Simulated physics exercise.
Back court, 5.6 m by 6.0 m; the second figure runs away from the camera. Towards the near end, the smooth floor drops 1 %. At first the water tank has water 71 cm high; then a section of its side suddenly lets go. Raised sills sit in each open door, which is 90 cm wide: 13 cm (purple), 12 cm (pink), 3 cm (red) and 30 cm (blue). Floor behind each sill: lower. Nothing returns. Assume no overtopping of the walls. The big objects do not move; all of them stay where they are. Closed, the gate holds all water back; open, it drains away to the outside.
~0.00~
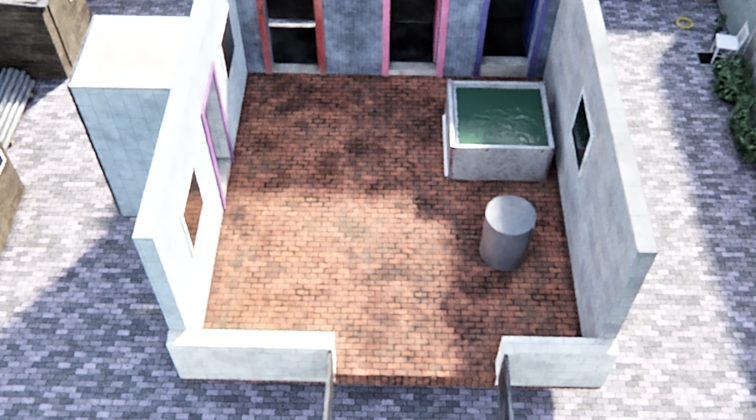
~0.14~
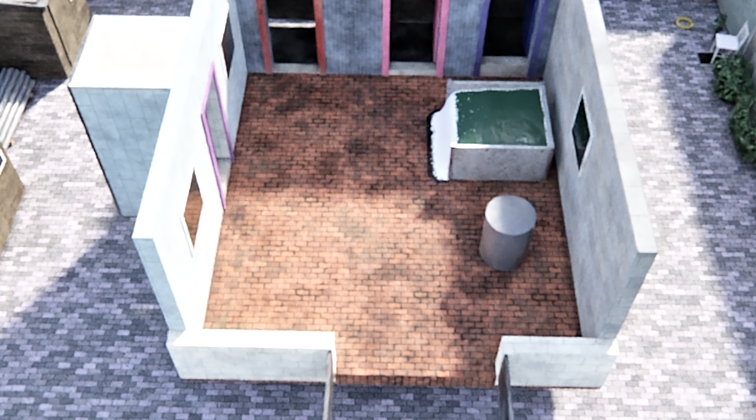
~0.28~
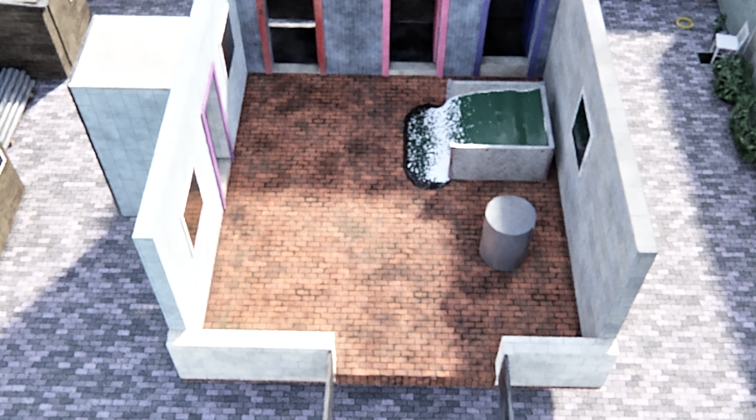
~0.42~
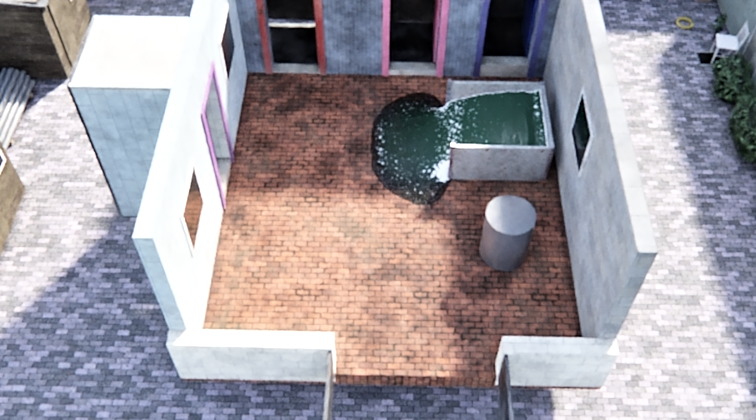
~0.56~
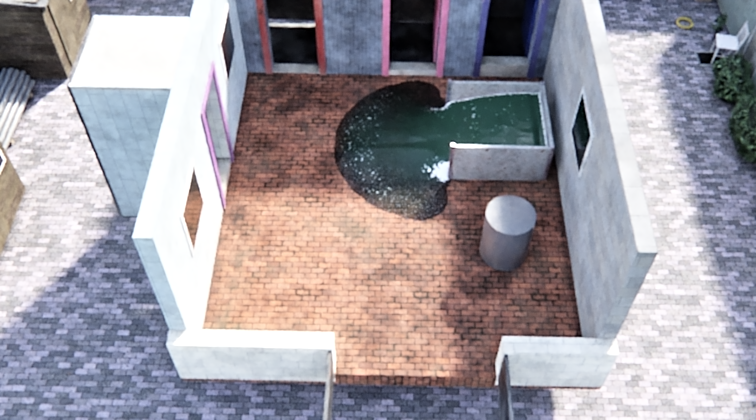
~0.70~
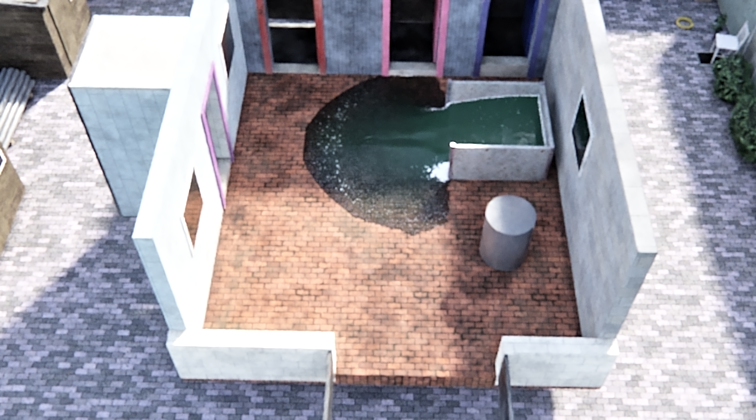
A pale-walled back court with a red brick floor, set amid grey paving, is seen from high above by a still camera. A pale tank of green water stands at the upper right, with a grey cylinder below it and pink- and blue-edged openings along the back wall. Water pours from the tank's left side, foaming white, then spreads leftward in a widening dark green rounded pool.
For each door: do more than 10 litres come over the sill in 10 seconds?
As I see it, purple door: The total grows larger than the cap; pink door: The total remains smaller than the cap; red door: The total grows larger than the cap; blue door: The total remains smaller than the cap.
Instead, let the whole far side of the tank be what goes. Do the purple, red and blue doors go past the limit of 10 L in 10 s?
Then: Purple short of it, red beyond it, blue beyond it.
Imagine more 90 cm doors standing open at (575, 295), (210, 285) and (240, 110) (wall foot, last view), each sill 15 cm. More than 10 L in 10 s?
In that order: Short of it, short of it, beyond it.
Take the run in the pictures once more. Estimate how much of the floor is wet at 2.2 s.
Covered: Roughly 50 per cent.
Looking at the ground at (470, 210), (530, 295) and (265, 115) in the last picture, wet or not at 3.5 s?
In turn: Dry, not reached, wet.
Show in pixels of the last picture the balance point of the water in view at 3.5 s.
Its balance point lies near (319, 177).
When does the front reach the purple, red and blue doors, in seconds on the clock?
Purple: 1.1 s; red: 1.2 s; blue: 6.5 s.
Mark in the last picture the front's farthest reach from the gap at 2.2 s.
About (206, 312) in the last view.
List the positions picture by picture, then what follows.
In the first frame, still water, 71 cm deep, in the water tank at (499, 117).
In the second frame, water pours out at (451, 134) and has run 0.8 m, to (445, 181); typically 9 cm deep outside, 71 cm at the water tank's back.
In the third frame, water pours out at (450, 136) and has run 1.0 m, to (421, 183); typically 12 cm deep outside, 70 cm at the water tank's back.
In the fourth frame, the front is at (385, 180), 1.4 m from the gap at (450, 137); 2.5 m2 of floor is under water; 62 cm left at the back of the water tank.
In the fifth frame, the front is at (340, 160), 1.9 m from the gap at (450, 138); 4.3 m2 of floor is under water; 61 cm left at the back of the water tank.
In the sixth frame, the front is at (309, 159), 2.5 m from the gap at (450, 138); 6.2 m2 of floor is under water; 56 cm left at the back of the water tank.
After 1.4 s water covers 45 % of the floor and is deepest (26 cm) near (236, 143); purple door 20 cm at the sill, 3 L in, pink door 7 cm at the sill, 0 L in, red door 7 cm at the sill, 0 L in, blue door not reached.
After 2.2 s water covers 50 % of the floor and is deepest (36 cm) near (247, 79); purple door 24 cm at the sill, 36 L in, pink door 4 cm at the sill, 0 L in, red door 8 cm at the sill, 9 L in, blue door not reached.
After 3.5 s water covers 55 % of the floor and is deepest (24 cm) near (200, 344); purple door 15 cm at the sill, 65 L in, pink door 3 cm at the sill, 0 L in, red door 14 cm at the sill, 73 L in, blue door not reached.
After 6.0 s water covers 75 % of the floor and is deepest (15 cm) near (198, 355); purple door 5 cm at the sill, 68 L in, pink door 4 cm at the sill, 0 L in, red door 5 cm at the sill, 123 L in, blue door not reached.
After 10.0 s water covers 95 % of the floor and is deepest (10 cm) near (561, 363); purple door 2 cm at the sill, 68 L in, pink door 2 cm at the sill, 0 L in, red door 2 cm at the sill, 126 L in, blue door 3 cm at the sill, 0 L in.
